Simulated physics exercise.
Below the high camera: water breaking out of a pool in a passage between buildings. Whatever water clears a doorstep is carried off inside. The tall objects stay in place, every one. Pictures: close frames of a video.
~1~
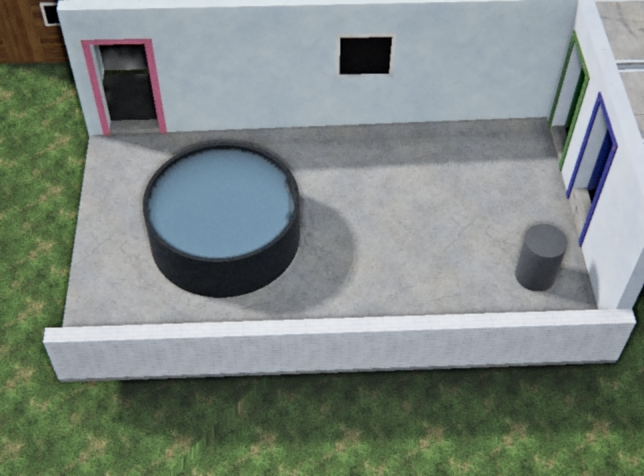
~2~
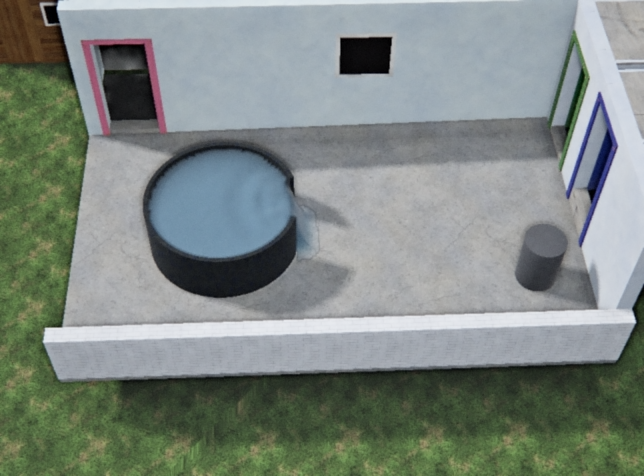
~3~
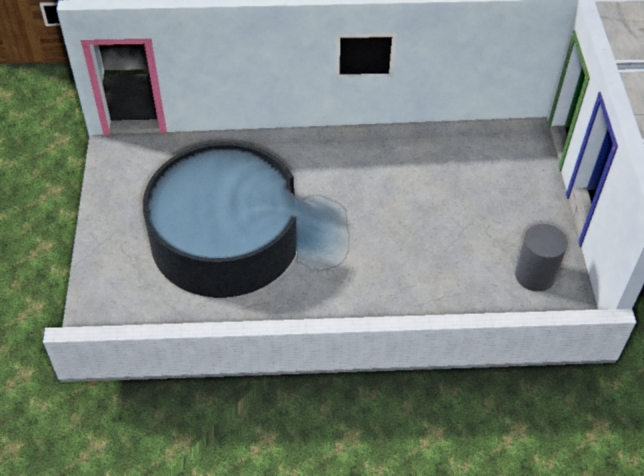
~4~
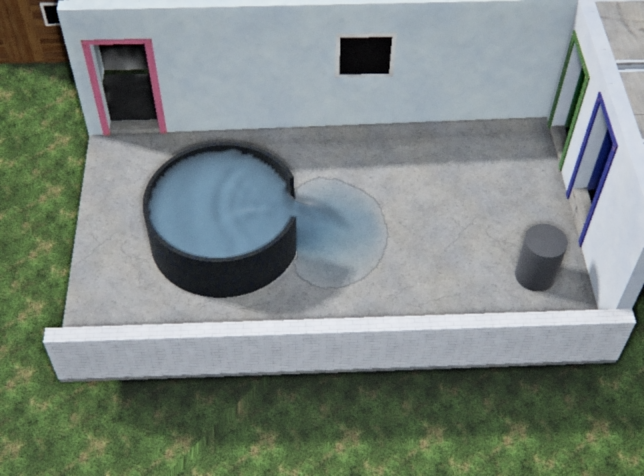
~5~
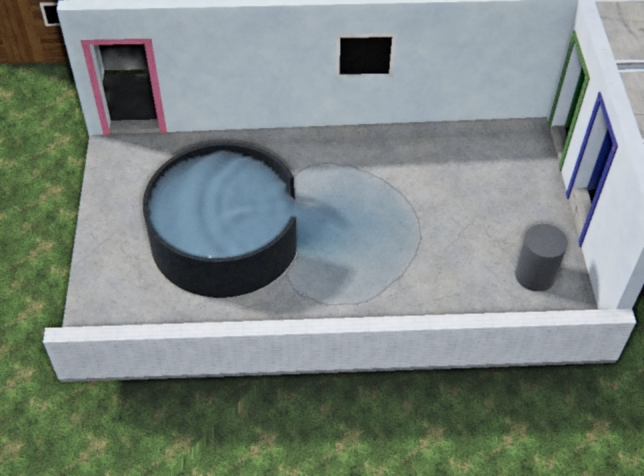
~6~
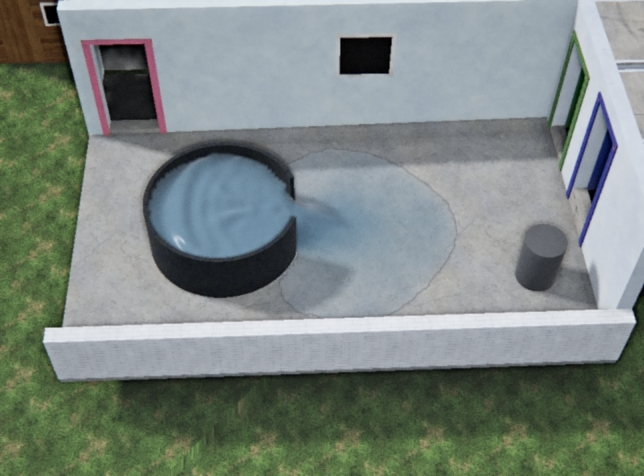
A round dark-walled pool standing full and still, then water pouring from a gap in its right side and spreading across grey paving.
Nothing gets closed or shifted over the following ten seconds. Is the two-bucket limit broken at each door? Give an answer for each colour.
Blue door: Limit kept, green door: Limit broken, pink door: Limit kept.
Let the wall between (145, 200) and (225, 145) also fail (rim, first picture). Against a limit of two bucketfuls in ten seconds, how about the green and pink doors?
Result - green door fails to reach it, pink door crosses the threshold.
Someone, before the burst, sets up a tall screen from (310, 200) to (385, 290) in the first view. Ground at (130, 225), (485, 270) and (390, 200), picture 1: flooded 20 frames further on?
Lab note - spot 1 parched, spot 2 inundated, spot 3 parched.
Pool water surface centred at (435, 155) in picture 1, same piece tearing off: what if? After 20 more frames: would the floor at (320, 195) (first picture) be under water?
Outcome at that point: Left alone.
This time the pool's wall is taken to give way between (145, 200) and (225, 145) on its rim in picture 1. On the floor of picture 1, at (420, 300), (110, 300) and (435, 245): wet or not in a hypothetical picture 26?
As listed: No water, no water, free of water.
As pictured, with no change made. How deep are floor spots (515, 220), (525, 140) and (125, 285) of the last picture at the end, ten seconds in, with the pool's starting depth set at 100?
Roughly 8 per cent, 6 per cent and 2 per cent.
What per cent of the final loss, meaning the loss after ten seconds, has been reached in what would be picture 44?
Near 30 in a hundred, I reckon.
A moment on, water covers 50 % of the floor; the blue door wet at the sill, nothing in, the green door not reached, the pink door not reached.
Next, water covers 60 % of the floor; the blue door wet at the sill, nothing in, the green door under two buckets in, the pink door not reached.
Then, water covers 60 % of the floor; the blue door wet at the sill, nothing in, the green door far over two buckets in, the pink door not reached.
Later, water covers 70 % of the floor; the blue door wet at the sill, nothing in, the green door far over two buckets in, the pink door wet at the sill, nothing in.
In the end, water covers 95 % of the floor; the blue door wet at the sill, nothing in, the green door far over two buckets in, the pink door wet at the sill, nothing in.
